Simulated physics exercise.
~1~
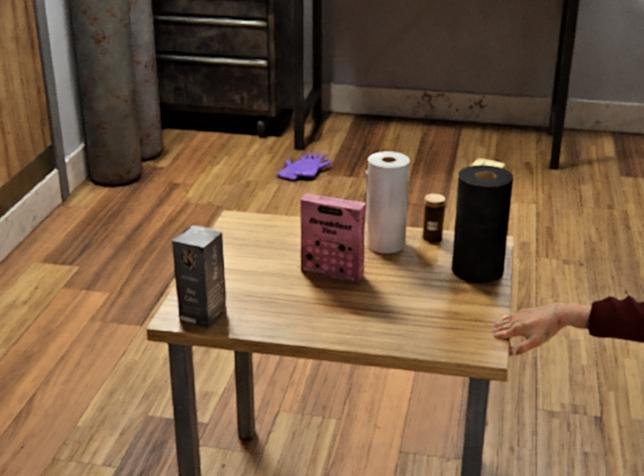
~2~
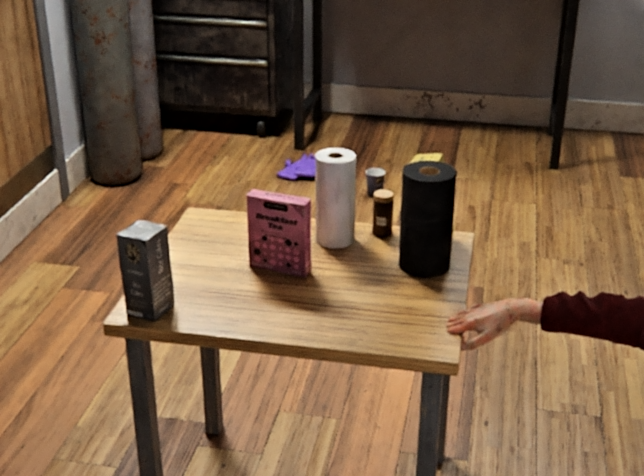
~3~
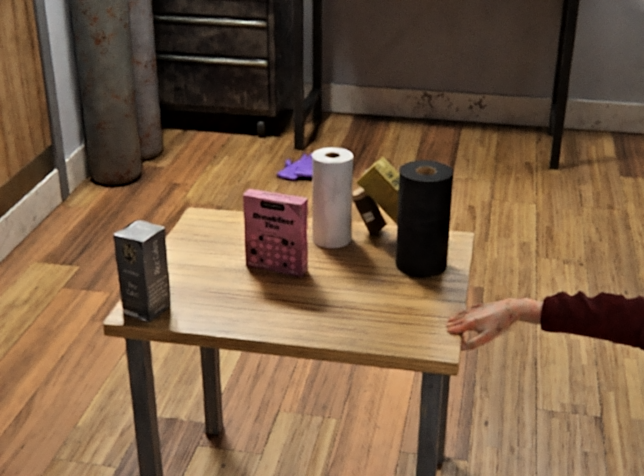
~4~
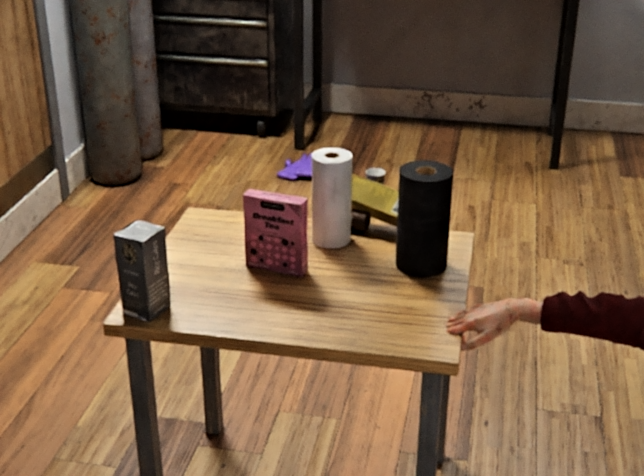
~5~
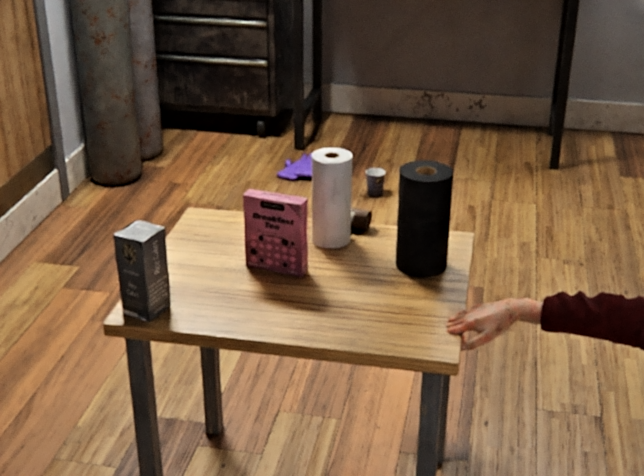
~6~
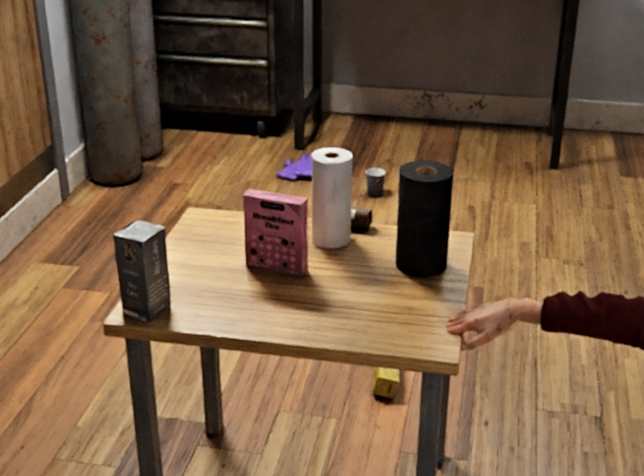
A hand in a dark red sleeve pushes a small wooden table leftward across a plank floor, seen from a raised, still view in a workshop-like room. On top stand a grey carton at the left, a pink packet, a white roll, a small brown shaker and a black roll, with a yellow carton behind. As the table shifts and stops, the yellow carton leans left and topples onto the shaker, knocking it over. The yellow carton drops out of sight and ends lying on the floor beneath the table. The shaker stays tipped on top, while the rest remain upright.
